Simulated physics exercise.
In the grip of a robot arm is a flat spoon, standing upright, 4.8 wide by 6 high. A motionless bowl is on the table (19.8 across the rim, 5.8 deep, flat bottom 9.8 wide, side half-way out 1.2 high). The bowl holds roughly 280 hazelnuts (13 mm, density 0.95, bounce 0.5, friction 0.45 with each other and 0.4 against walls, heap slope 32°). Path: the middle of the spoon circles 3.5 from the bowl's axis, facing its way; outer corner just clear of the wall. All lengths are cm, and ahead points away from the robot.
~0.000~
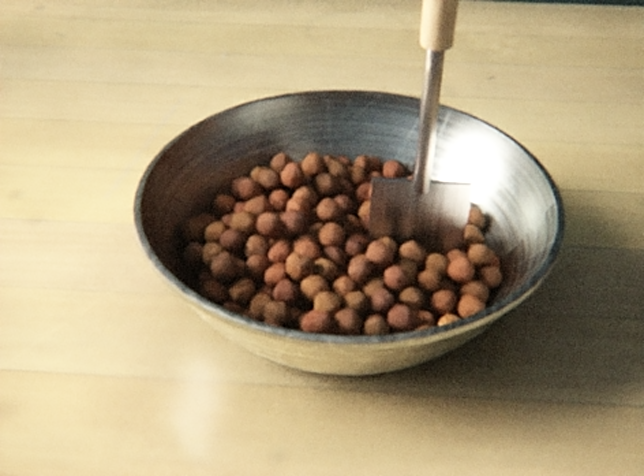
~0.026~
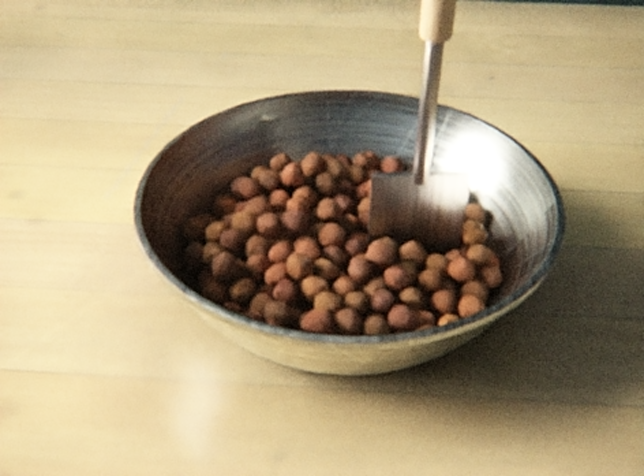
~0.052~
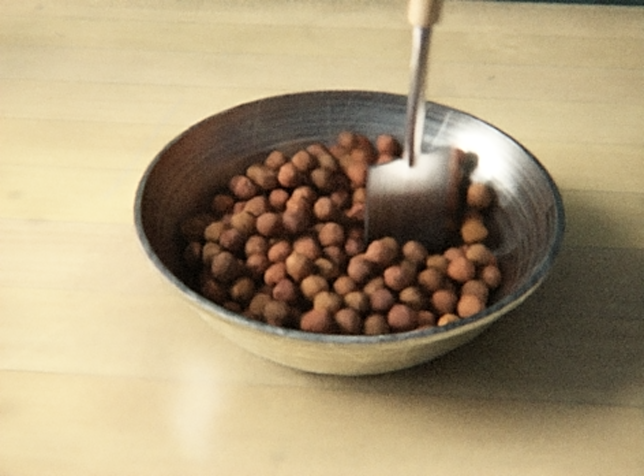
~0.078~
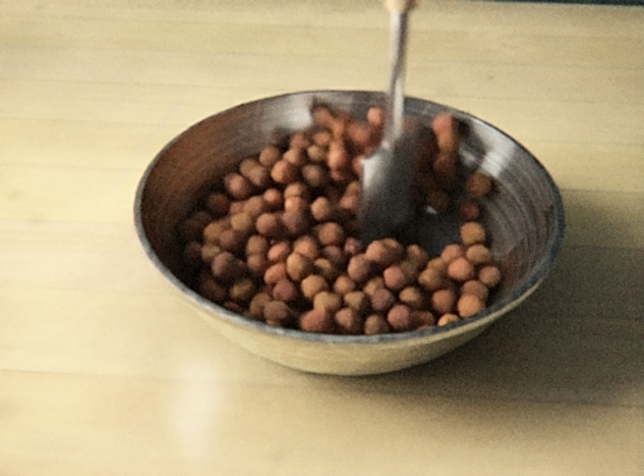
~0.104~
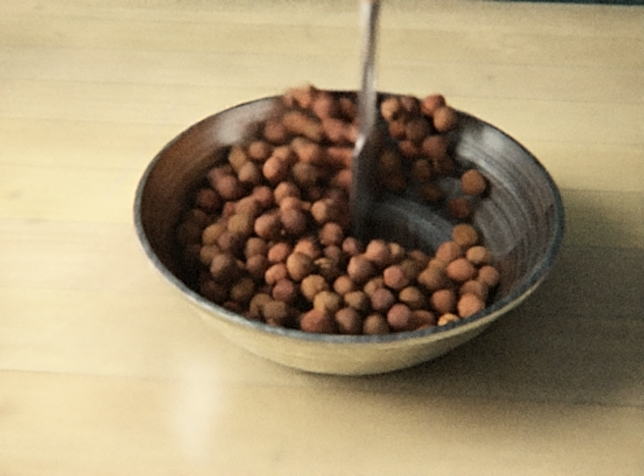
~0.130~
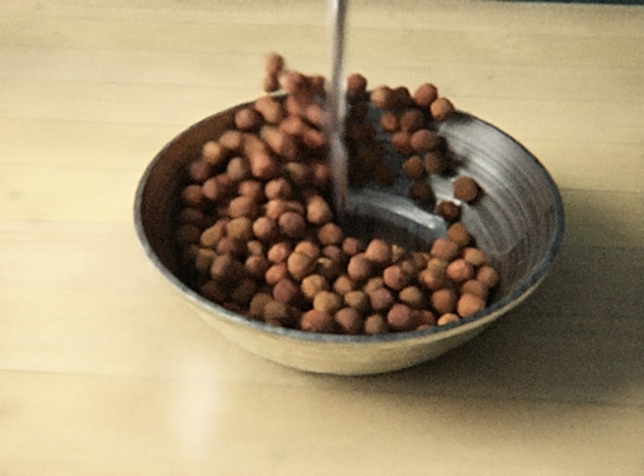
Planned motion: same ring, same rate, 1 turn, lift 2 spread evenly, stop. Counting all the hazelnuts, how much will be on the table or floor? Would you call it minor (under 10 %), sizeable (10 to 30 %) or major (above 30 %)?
I would call it sizeable.
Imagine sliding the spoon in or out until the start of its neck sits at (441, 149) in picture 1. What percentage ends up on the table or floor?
Roughly 30 per cent.
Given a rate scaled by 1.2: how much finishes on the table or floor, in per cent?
I'd put it near 30 %.
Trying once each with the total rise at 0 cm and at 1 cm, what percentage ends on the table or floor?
Close to 25 percent and close to 30 percent.
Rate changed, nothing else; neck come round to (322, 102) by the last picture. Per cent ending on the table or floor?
Something like 25 percent, roughly.
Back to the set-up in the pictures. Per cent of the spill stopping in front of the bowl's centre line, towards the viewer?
70 %.
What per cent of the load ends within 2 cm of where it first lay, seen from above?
I'd say something near 5 percent.
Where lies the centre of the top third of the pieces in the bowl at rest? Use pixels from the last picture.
Close to (399, 233).
After 0.23 s, 198° round, highest piece 9 above the table; 267 in the bowl, 11 in flight or on the tool.
After 0.33 s, 294° round, highest piece 9 above the table; 242 in the bowl, 19 on the table or floor, 17 in flight or on the tool.
After 0.58 s, 0° round, highest piece 5 above the table; 227 in the bowl, 51 on the table or floor.
After 1.28 s, 0° round, highest piece 5 above the table; 227 in the bowl, 51 on the table or floor.
In the end, 227 in the bowl, 51 on the table or floor. That is 18 % on the table or floor.
